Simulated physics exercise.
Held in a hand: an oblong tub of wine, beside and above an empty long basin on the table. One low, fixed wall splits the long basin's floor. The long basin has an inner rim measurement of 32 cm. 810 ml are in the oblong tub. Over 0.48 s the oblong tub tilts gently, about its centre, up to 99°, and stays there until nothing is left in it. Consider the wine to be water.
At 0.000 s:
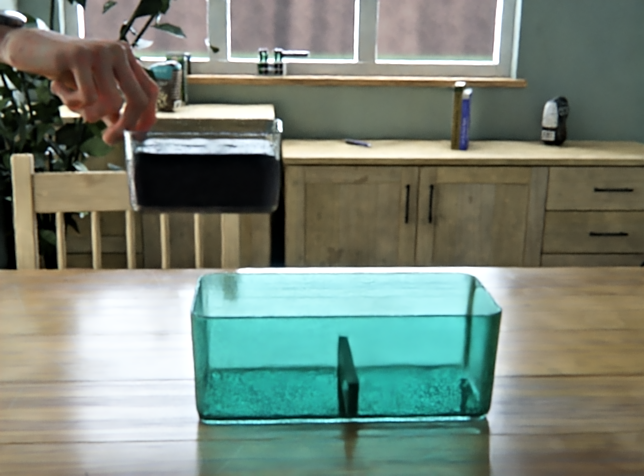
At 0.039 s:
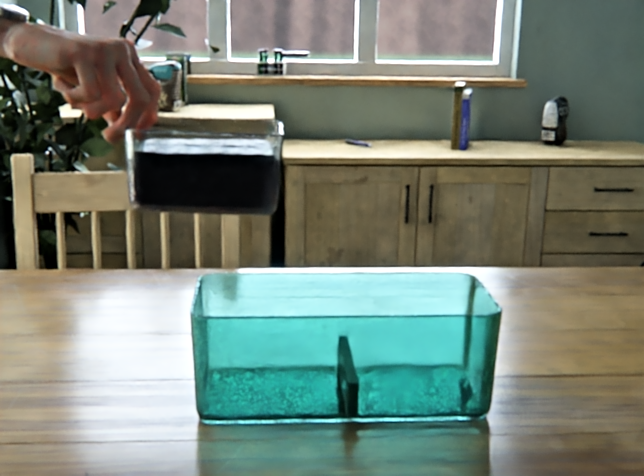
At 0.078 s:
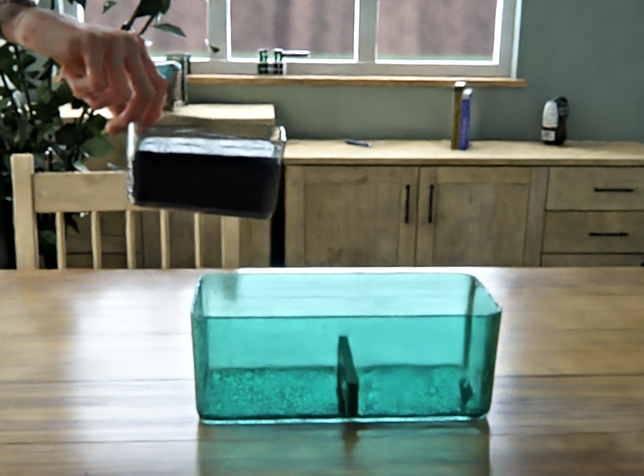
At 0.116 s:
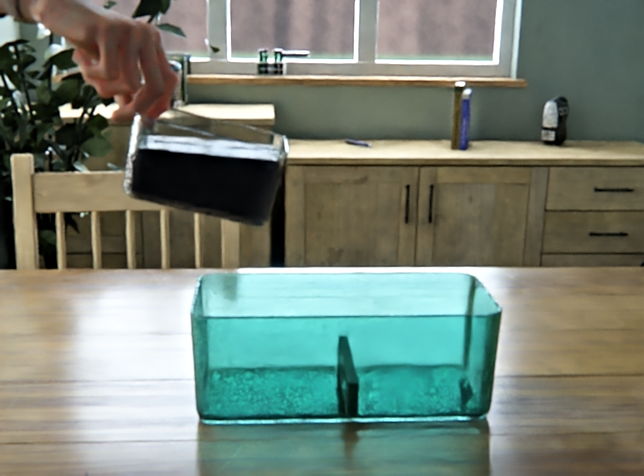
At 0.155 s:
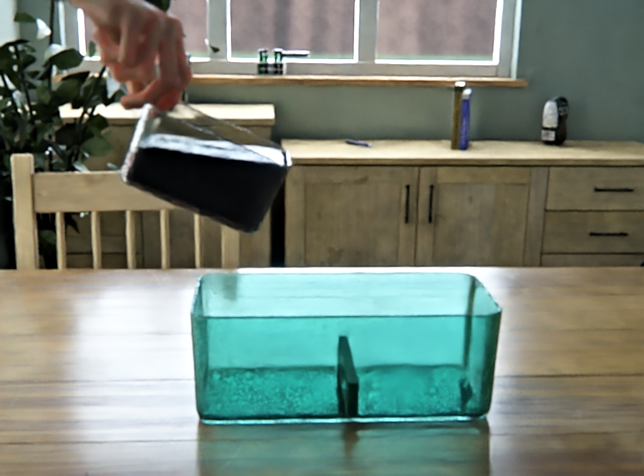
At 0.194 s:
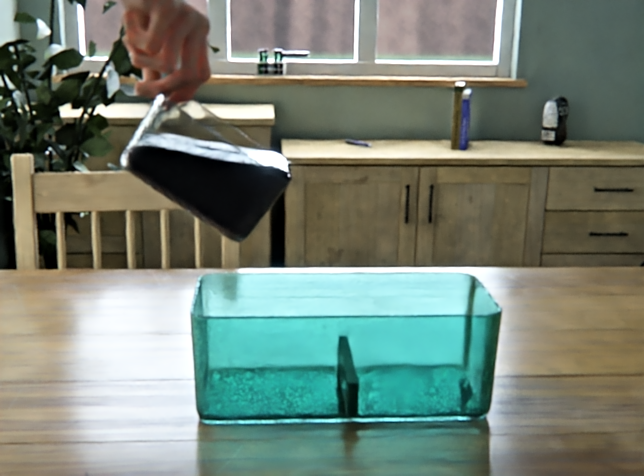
At first, a hand holds a clear oblong tub of dark liquid almost level, above and to the left of a long teal basin with a low divider on a wooden table. The hand then shifts up and to the right as the tub gradually tilts, its right end dipping until it leans steeply.
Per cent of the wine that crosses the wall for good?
23 per cent.
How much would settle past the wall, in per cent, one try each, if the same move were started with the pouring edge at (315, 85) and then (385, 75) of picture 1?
I'd expect close to 55 per cent and then close to 70 per cent.
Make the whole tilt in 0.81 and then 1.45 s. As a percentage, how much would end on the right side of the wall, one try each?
Near 40 in a hundred on the first go and near 50 in a hundred on the second.
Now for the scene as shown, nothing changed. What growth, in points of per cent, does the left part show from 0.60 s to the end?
Roughly 3 in a hundred.
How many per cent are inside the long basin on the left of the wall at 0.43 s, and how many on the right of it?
I'd say some 24 in a hundred on the left and 3 on the right.
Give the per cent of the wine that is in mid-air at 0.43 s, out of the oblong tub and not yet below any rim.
Roughly 46 percent.
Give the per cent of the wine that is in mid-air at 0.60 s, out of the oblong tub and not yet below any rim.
About 6 per cent.
By 0.43 s the tilt is 96° and 26 per cent is still to pour, 24 is left of the wall and 3 right of it.
By 0.60 s the tilt is 99° and 6 per cent is still to pour, 68 is left of the wall and 17 right of it.
By 0.78 s the tilt is 99° and 2 per cent is still to pour, 55 is left of the wall and 21 right of it.
By 0.98 s the tilt is 99° and 0 per cent is still to pour, 70 is left of the wall and 23 right of it.
At rest 71 per cent lies left of the wall, 23 right of it and 6 outside.
